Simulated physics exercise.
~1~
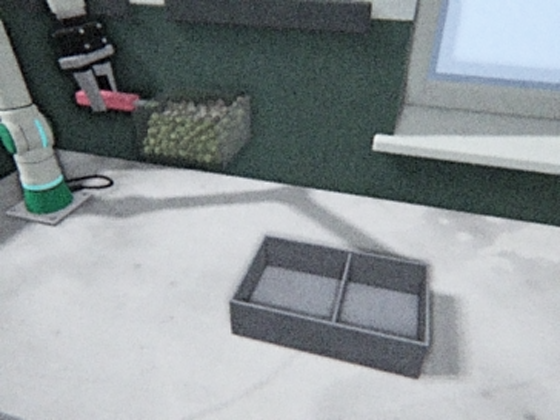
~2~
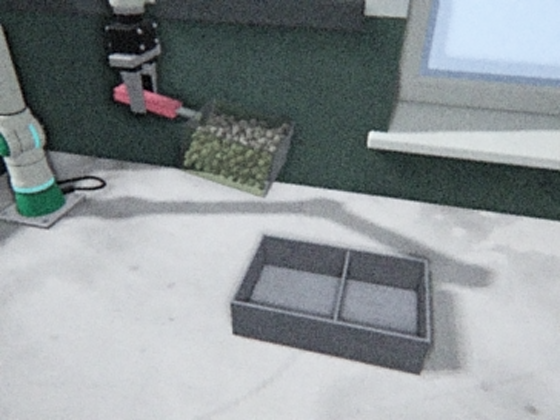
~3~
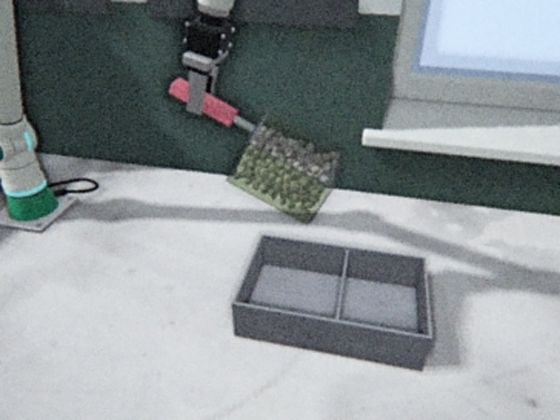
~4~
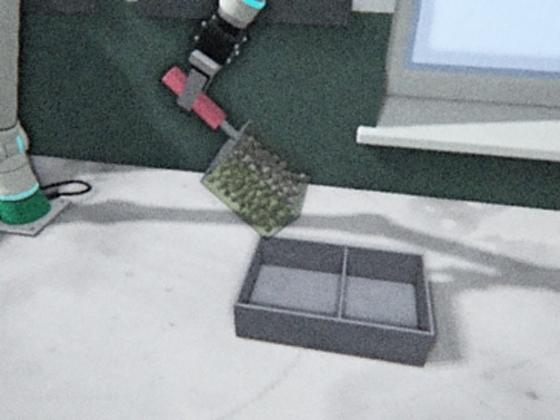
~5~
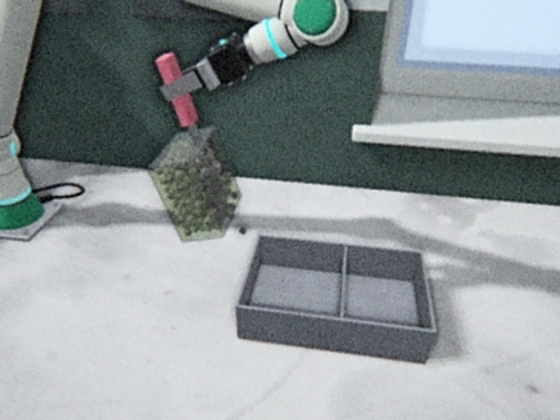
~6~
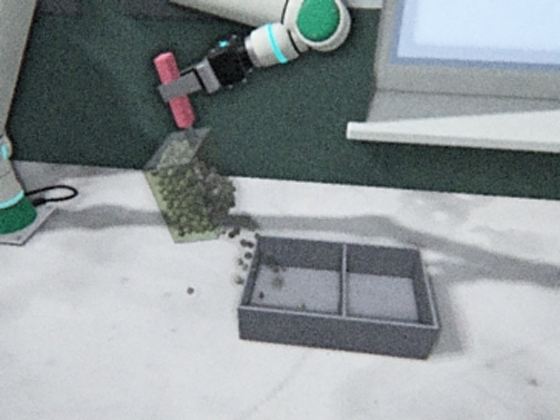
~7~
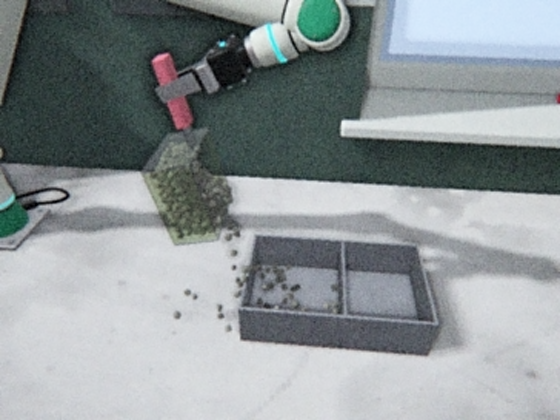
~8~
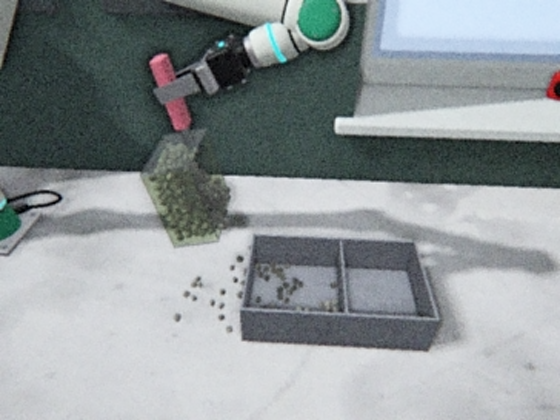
The footage shows a robot arm carrying a clear box of small greenish pebbles rightward, then back left while tipping it steeply beside a grey divided crate. Some pebbles spill into the crate's left part and onto the table, while most remain in the tilted box.
